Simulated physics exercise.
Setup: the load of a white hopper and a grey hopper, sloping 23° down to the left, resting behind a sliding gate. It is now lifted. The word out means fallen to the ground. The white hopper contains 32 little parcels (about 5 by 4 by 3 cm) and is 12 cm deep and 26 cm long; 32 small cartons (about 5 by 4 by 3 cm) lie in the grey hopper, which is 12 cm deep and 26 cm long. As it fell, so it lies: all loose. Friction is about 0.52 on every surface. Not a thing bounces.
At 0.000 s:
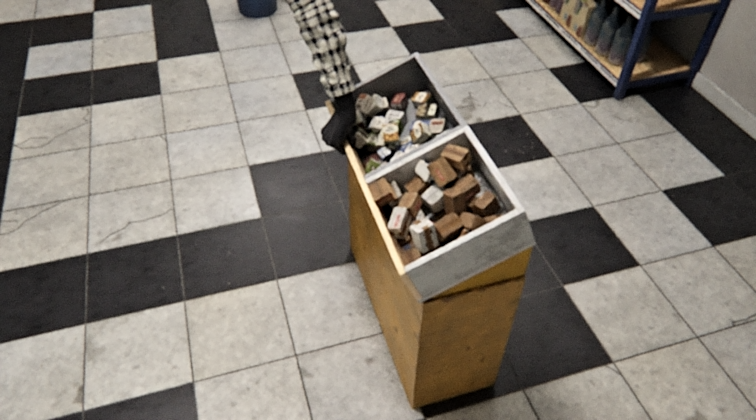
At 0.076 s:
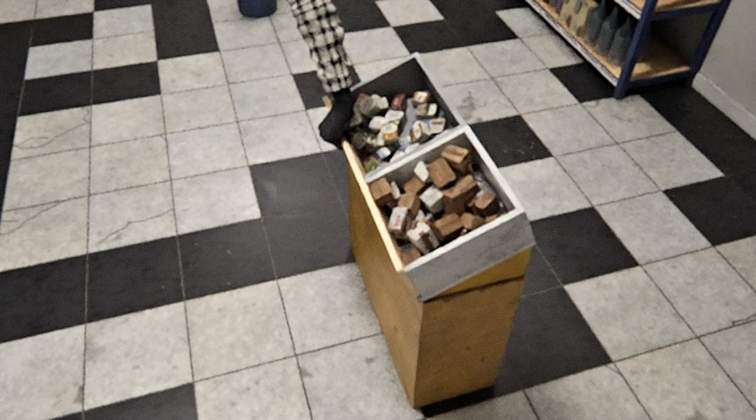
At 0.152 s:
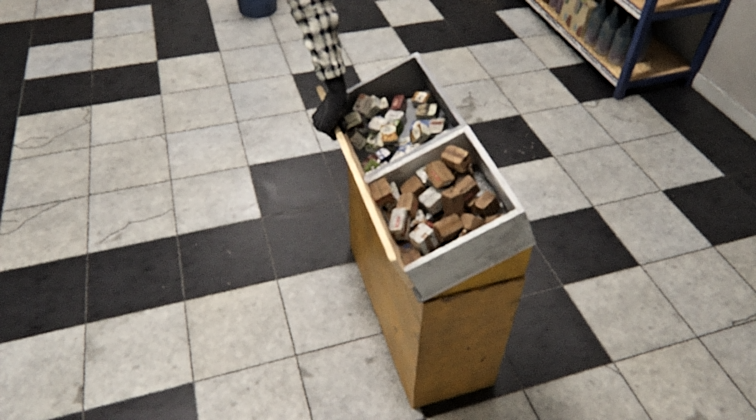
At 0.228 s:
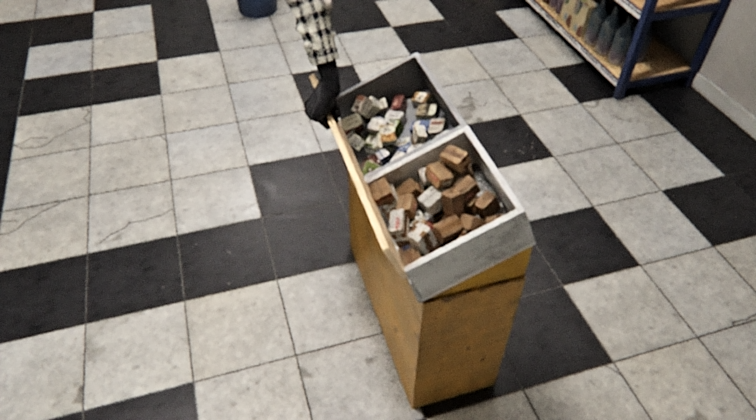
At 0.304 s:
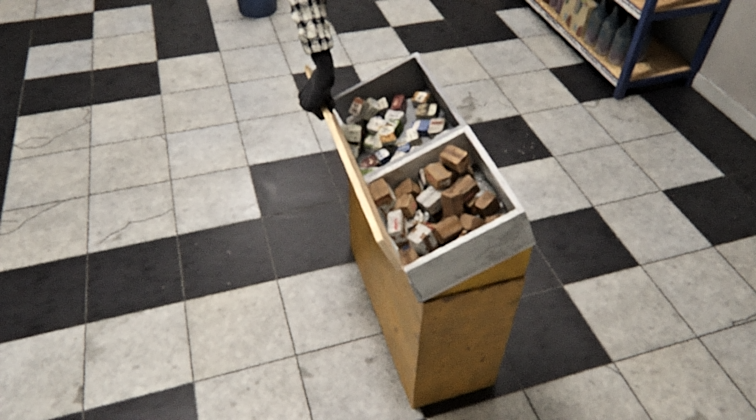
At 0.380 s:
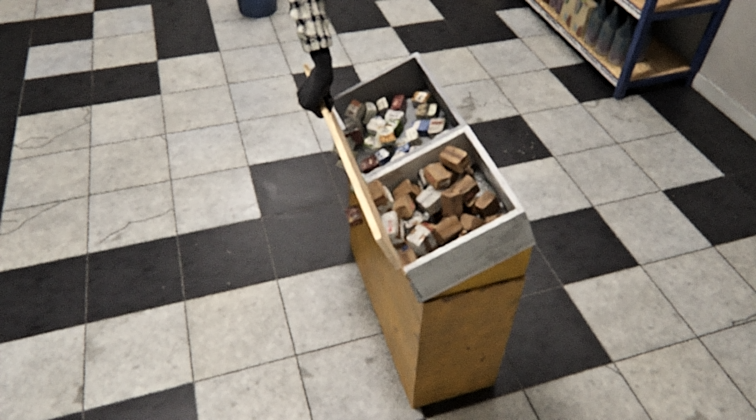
On a floor of black and white tiles, a wooden bin stands with two open compartments, one heaped with small pale and dark blocks, the other with reddish-brown ones. A black-gloved hand in a checked sleeve grips the long wooden board along its left side and gradually raises it, while the blocks shift slightly.
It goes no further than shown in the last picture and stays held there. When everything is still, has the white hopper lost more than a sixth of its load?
Over one piece in six drops out.
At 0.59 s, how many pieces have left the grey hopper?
Roughly, out by then: Grey hopper 4.
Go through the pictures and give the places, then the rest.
In the first frame (each is followed by its nearest rim corner in this view), white hopper, (518, 211); grey hopper (its farthest corner), (330, 101); gate raised by 0 cm; none has fallen clear.
The second frame shows white hopper, (518, 211); gate raised by 2 cm.
The third frame shows white hopper, (518, 211); gate raised by 5 cm.
The fourth frame shows white hopper, (518, 211); gate raised by 10 cm.
The fifth frame shows white hopper, (518, 211); gate raised by 13 cm.
The sixth frame shows white hopper, (518, 211); grey hopper, (330, 101); gate raised by 14 cm; 1 falling or fallen, the lowest carton at (354, 216).
After 0.59 s, white hopper 31 in, 1 out and grey hopper 28 in, 4 out.
After 0.85 s, white hopper 24 in, 8 out and grey hopper 26 in, 6 out.
After 1.21 s, white hopper 23 in, 9 out and grey hopper 25 in, 7 out.
Final count (at 1.68 s), white hopper 18 in, 14 out and grey hopper 25 in, 7 out. Asked share, 14 of 32, 44 per cent.
